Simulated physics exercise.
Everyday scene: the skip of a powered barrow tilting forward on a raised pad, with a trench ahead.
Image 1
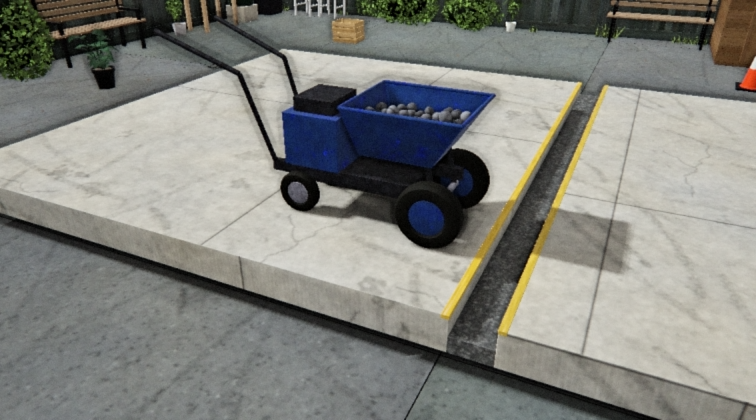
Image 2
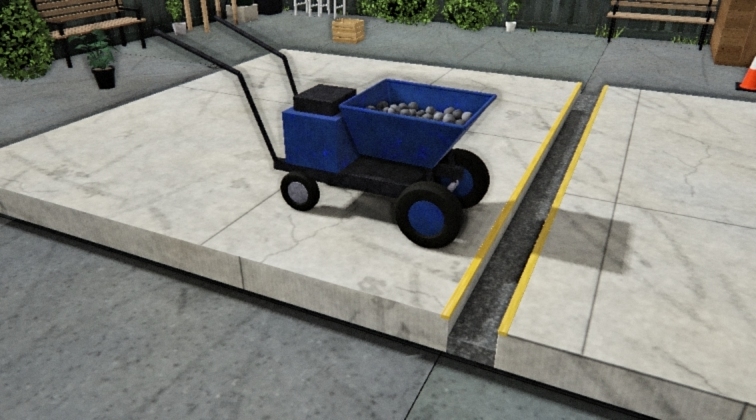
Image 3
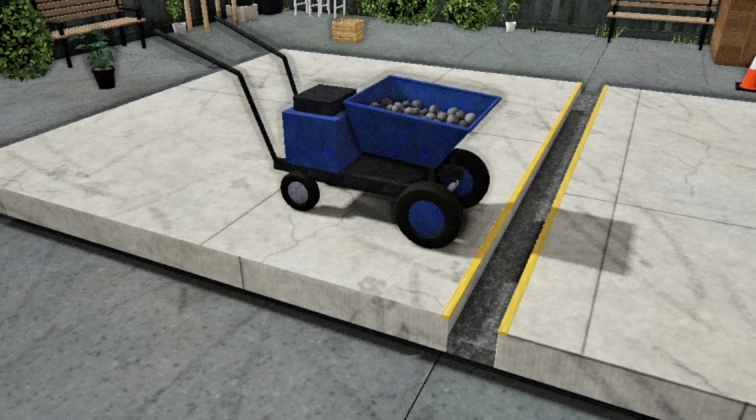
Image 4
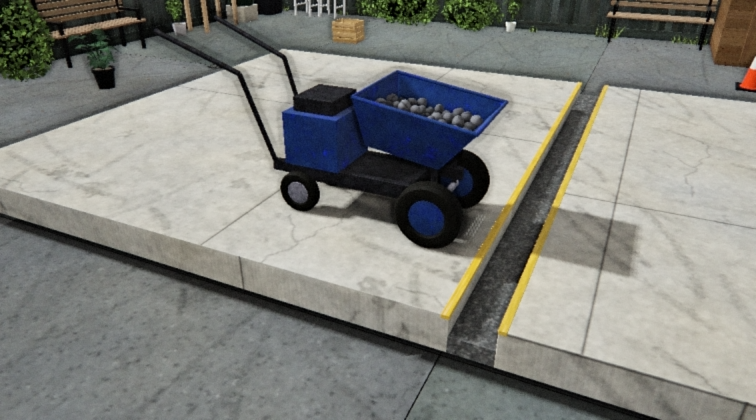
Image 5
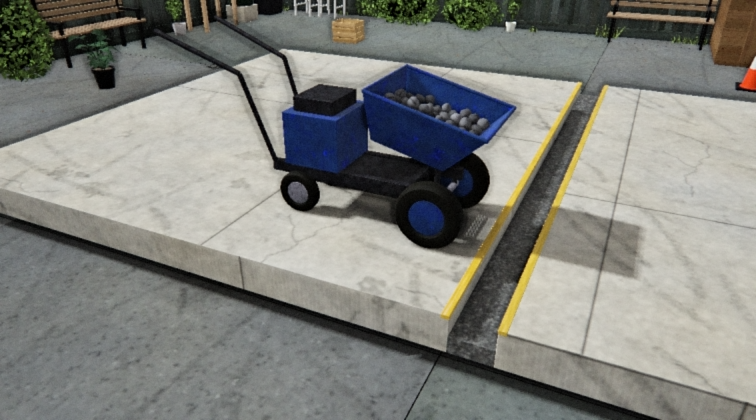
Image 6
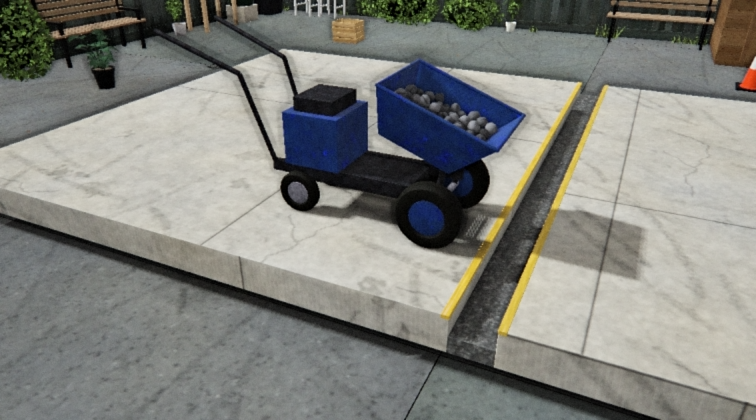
Blue skip of round grey cobbles tilting gradually forward to the right on a stationary wheeled barrow beside a narrow trench.
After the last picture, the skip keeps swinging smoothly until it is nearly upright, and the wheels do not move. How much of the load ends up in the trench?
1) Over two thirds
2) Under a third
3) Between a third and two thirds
(2) Under a third.
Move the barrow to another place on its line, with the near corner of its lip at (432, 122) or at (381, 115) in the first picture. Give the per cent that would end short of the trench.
Try 1: 0 %. Try 2: 40 %.
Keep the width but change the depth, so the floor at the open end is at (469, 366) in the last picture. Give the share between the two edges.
The share comes out near 0 percent.
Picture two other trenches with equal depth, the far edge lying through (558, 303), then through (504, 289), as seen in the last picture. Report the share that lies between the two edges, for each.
I'd put it near 80 in a hundred, then near 0 in a hundred.
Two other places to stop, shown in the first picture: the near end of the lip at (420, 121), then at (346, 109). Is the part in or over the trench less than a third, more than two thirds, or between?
Try 1, above two thirds; try 2, under a third.
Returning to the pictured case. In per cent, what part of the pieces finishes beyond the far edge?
Close to 65 in a hundred.
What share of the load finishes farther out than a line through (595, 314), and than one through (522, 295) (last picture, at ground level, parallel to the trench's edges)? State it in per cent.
I'd say about 10 and about 60 in a hundred.
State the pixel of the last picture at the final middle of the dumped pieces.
Roughly pixel (572, 249).
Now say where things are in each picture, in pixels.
The first frame shows lip of the skip at (462, 127), level; top of the load at (404, 114), round cobbles; first edge of the trench at (466, 279); far edge at (519, 293), the trench under half as wide as the skip, and about half as deep as wide.
The second frame shows lip of the skip at (464, 128), tipped barely; top of the load at (405, 114).
The third frame shows lip of the skip at (469, 131), tipped barely; top of the load at (399, 117).
The fourth frame shows lip of the skip at (477, 135), tipped a little; top of the load at (397, 116).
The fifth frame shows lip of the skip at (487, 142), tipped a little; top of the load at (405, 113).
The sixth frame shows lip of the skip at (497, 151), tipped clearly; top of the load at (415, 110); first edge of the trench at (466, 279); far edge at (519, 293).
Soon after the last picture, skip tipped steeply; all in the skip.
A little later, skip tipped right over; most in the skip; about a quarter beyond it.
Later still, skip tipped right over; about a third in the skip; a stray few in or heaped over the trench; about two thirds beyond it.
At rest, skip tipped right over; about a third in the skip; a stray few in or heaped over the trench; about two thirds beyond it.
